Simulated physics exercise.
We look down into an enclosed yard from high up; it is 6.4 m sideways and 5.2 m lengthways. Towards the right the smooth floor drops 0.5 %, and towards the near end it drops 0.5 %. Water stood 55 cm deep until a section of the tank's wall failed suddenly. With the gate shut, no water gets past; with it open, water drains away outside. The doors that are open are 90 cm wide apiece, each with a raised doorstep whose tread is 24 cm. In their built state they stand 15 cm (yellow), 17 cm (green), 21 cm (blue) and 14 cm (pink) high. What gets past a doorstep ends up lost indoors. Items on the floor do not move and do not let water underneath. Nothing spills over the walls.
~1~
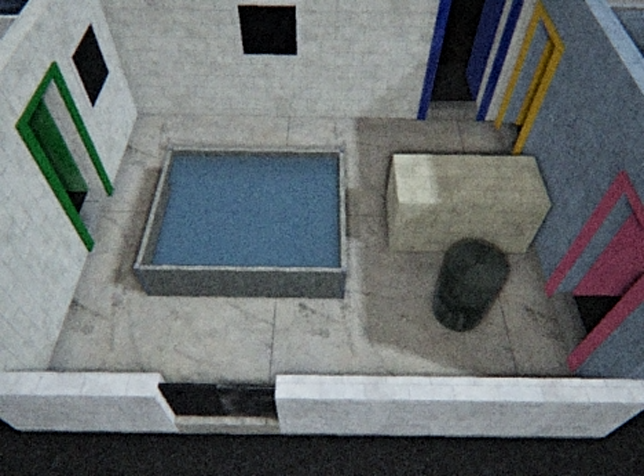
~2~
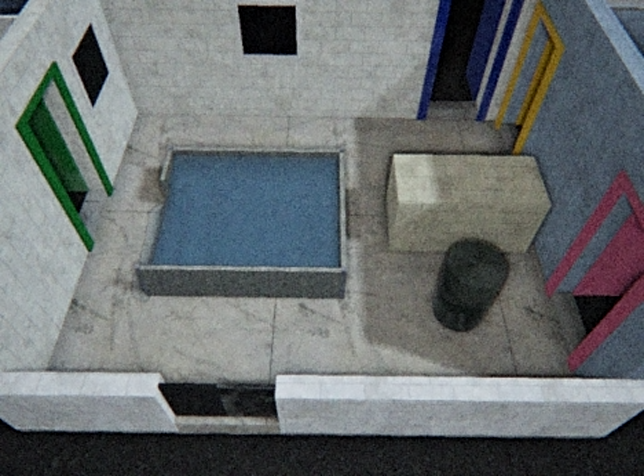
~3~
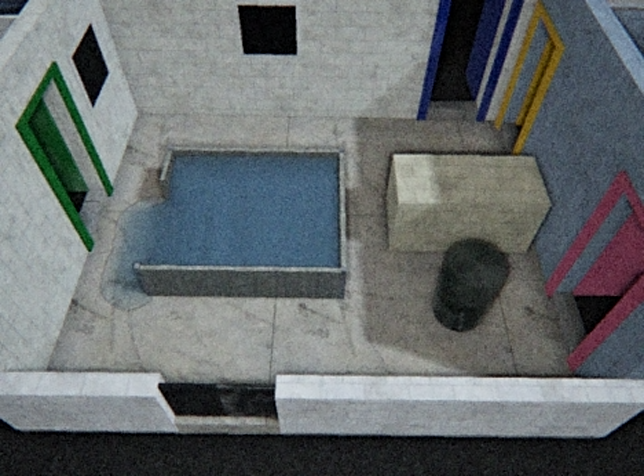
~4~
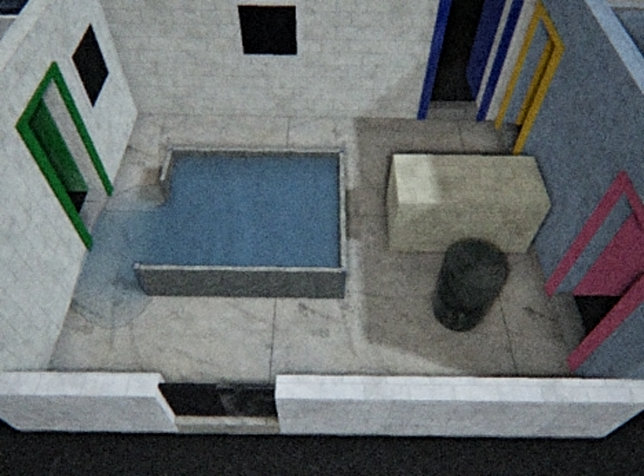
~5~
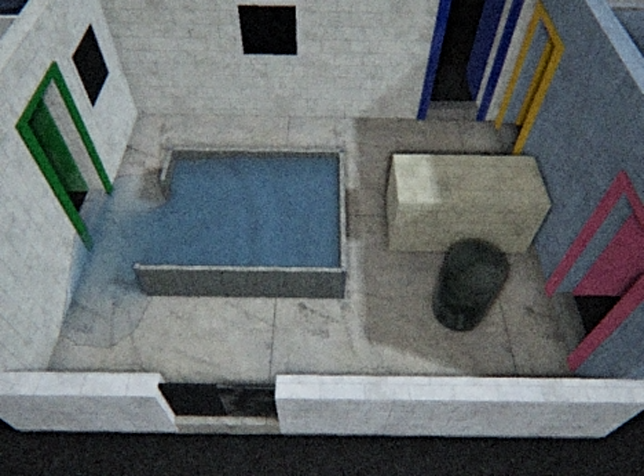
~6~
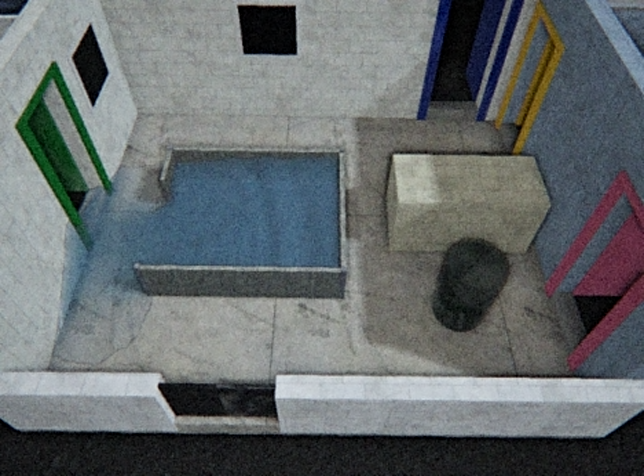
Blue water poured out of the left side of a low walled tank in an enclosed yard, spreading across the pale floor towards the left wall until it reached the green door.
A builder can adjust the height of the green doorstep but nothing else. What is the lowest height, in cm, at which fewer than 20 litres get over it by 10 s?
34 cm.
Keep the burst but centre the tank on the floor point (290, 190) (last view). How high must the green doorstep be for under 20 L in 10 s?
It should be around 33 cm high.
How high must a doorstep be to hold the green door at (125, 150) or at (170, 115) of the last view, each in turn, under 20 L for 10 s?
8.5 and 21 cm.
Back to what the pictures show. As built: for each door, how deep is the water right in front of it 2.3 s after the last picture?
Depth (cm): Yellow 0 / green 28 / blue 0 / pink 0.
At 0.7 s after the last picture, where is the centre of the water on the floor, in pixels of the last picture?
I'd say around (214, 241).
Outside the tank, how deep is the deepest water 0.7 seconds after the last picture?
About 42 cm.
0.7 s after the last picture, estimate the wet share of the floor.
I'd say near 15 percent is wet.
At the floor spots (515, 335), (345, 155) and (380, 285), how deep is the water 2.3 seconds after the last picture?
Taking the spots in order: About 0, 0 and 0 centimetres.
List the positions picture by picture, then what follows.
In the first picture, the tank at (250, 207) is whole and still, 55 cm deep; the green door at (75, 171) is dry.
In the second picture, the front is at a hidden place, 0.3 m from the gap at (161, 241); 0.2 m2 of floor is wet, 55 cm left at the back.
In the third picture, the front is at (108, 275), 0.7 m from the gap at (162, 242); 1.0 m2 of floor is wet, 55 cm left at the back.
In the fourth picture, water pours out at (162, 242) and has run 1.0 m, to (106, 206); about 9 cm deep outside, 55 cm at the back.
In the fifth picture, water pours out at (162, 242) and has run 1.2 m, to (77, 232); about 10 cm deep outside, 55 cm at the back.
In the sixth picture, the front is at (119, 169), 1.3 m from the gap at (162, 242); 2.6 m2 of floor is wet, 55 cm left at the back; water is at the green door at (75, 171).
Then, 0.7 s after the last picture water covers 15 % of the floor, deepest (42 cm) near (99, 261); 34 cm at the green door, 64 litres in over its 17 cm doorstep.
Then, 2.3 s after the last picture water covers 50 % of the floor, deepest (37 cm) near (37, 400); 28 cm at the green door, 197 litres in over its 17 cm doorstep.
Then, 9.3 s after the last picture water covers 95 % of the floor, deepest (16 cm) near (520, 257); 8 cm at the green door, 226 litres in over its 17 cm doorstep.
At the green door as built, the water peaked near 34 cm, 1.3 s after the last picture.
With a doorstep of 28 cm, 63 litres would have come in within the 10 s; with 38 cm, 6 litres. So under 20 litres takes about 34 cm.
